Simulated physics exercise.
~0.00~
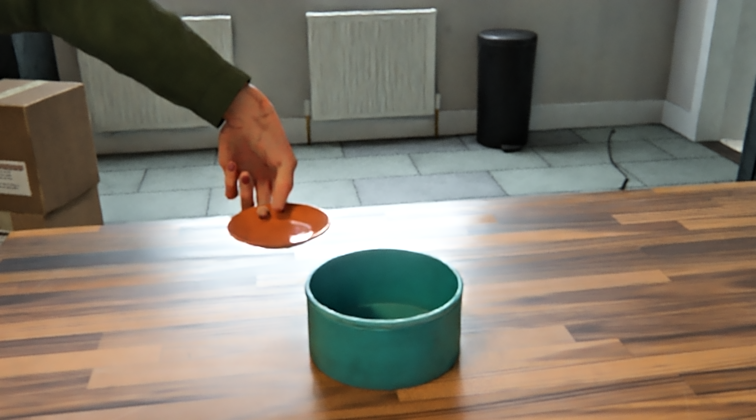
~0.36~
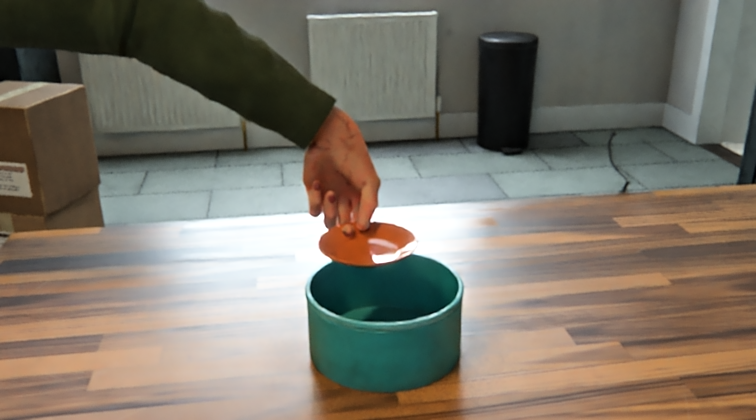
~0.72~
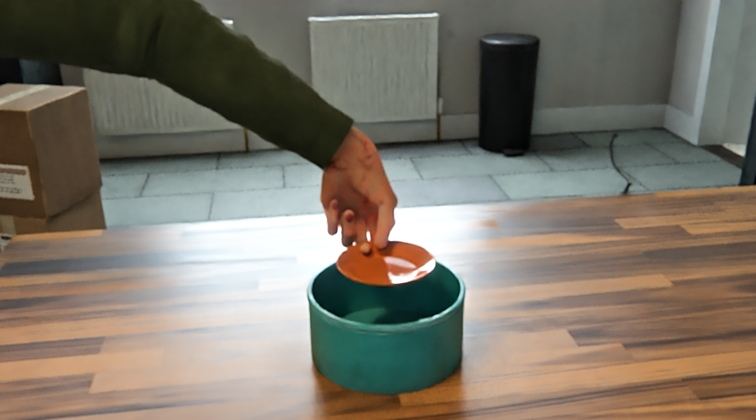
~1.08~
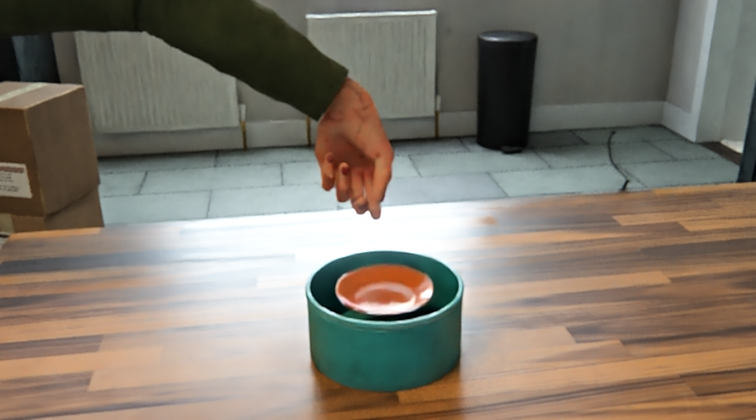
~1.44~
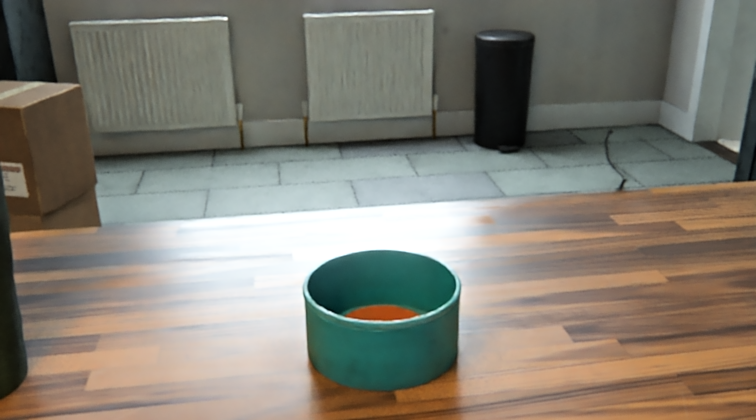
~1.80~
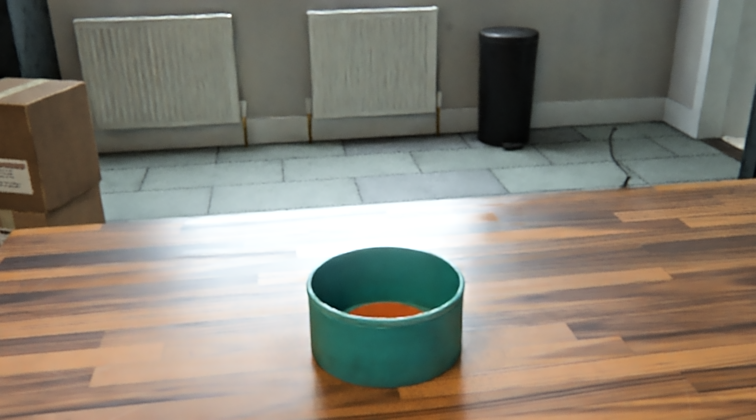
At the start, a hand in a dark green sleeve holds a small orange plate above and to the left of an open teal container on a striped wooden table. The hand carries the plate to the right until it hovers over the container, then lowers it slightly toward the opening. The fingers let go, and the plate falls inside the rim as the hand hangs above. The arm then withdraws, leaving the container standing where it was. At the end, the orange plate rests inside, low in the container.
